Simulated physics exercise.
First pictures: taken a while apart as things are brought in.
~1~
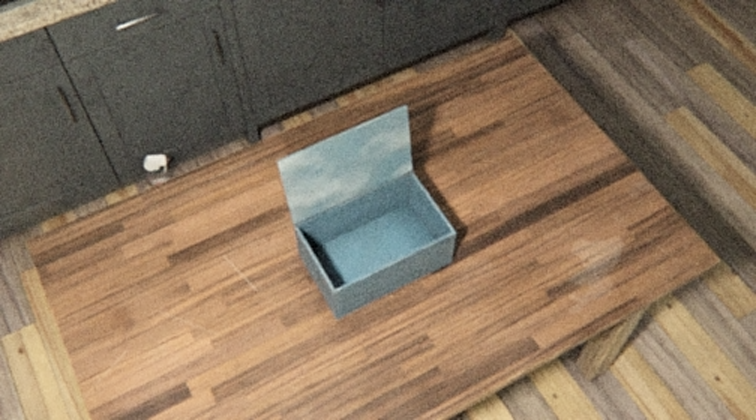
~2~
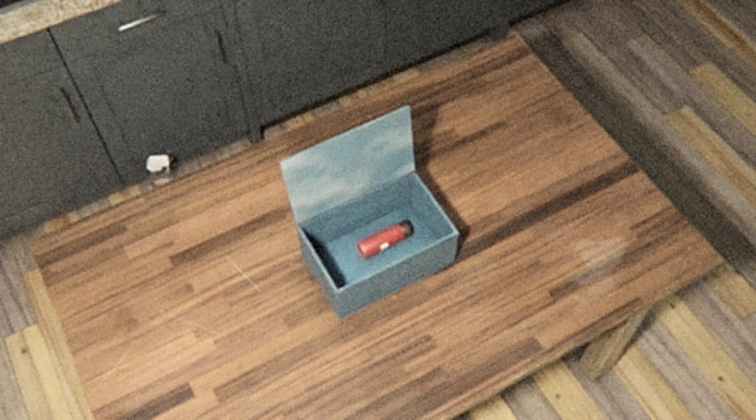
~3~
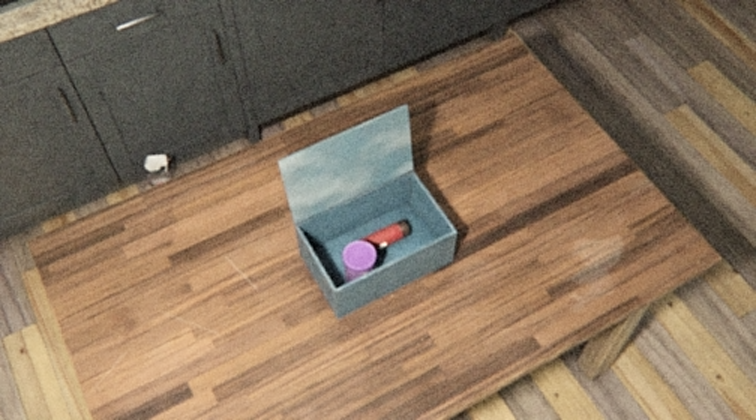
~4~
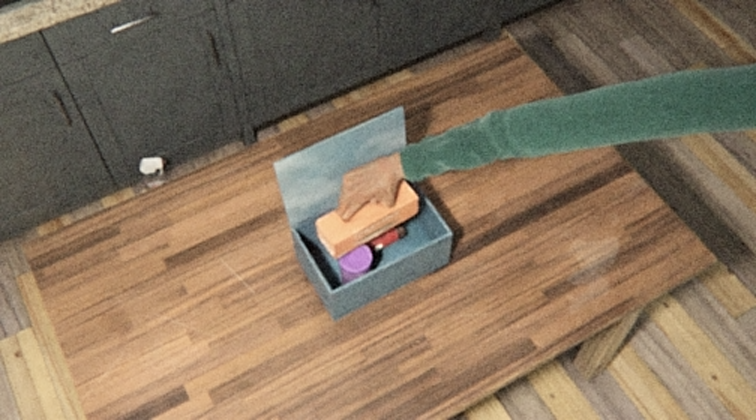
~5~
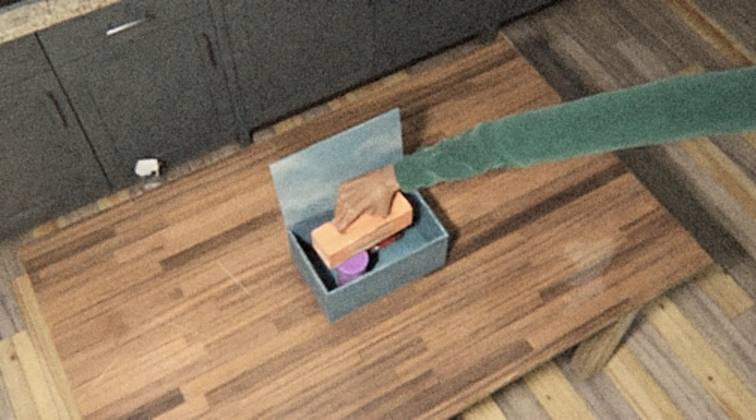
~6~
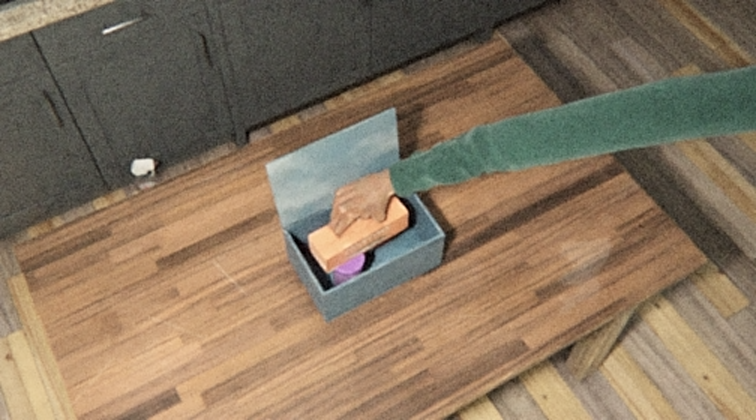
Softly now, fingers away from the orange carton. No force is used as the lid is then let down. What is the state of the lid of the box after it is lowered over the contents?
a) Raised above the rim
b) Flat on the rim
Flat on the rim.
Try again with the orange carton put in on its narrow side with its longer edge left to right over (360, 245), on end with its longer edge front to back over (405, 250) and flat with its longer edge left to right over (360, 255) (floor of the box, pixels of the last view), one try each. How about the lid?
On the first attempt the lid settles shut, on the second it remains open a bit, and on the third it settles shut.
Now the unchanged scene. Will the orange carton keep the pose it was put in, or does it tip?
Looking at the last picture, it sits at an angle.
Then, 0.70 s later than the last frame, orange carton on its side near (347, 234); red shaker moved a little.
Then, 1.30 s later than the last frame, lid 77° above the rim; orange carton upside down near (349, 244); red shaker moved well along; purple tin moved a little.
Then, 2.10 s later than the last frame, lid 25° above the rim; orange carton upside down near (349, 244); red shaker moved well along; purple tin moved a little.
When it is over, lid shut; lying over in the box, orange carton; moved from the start, red shaker; purple tin as before. End places, in pixels of the last picture, orange carton near (349, 244).
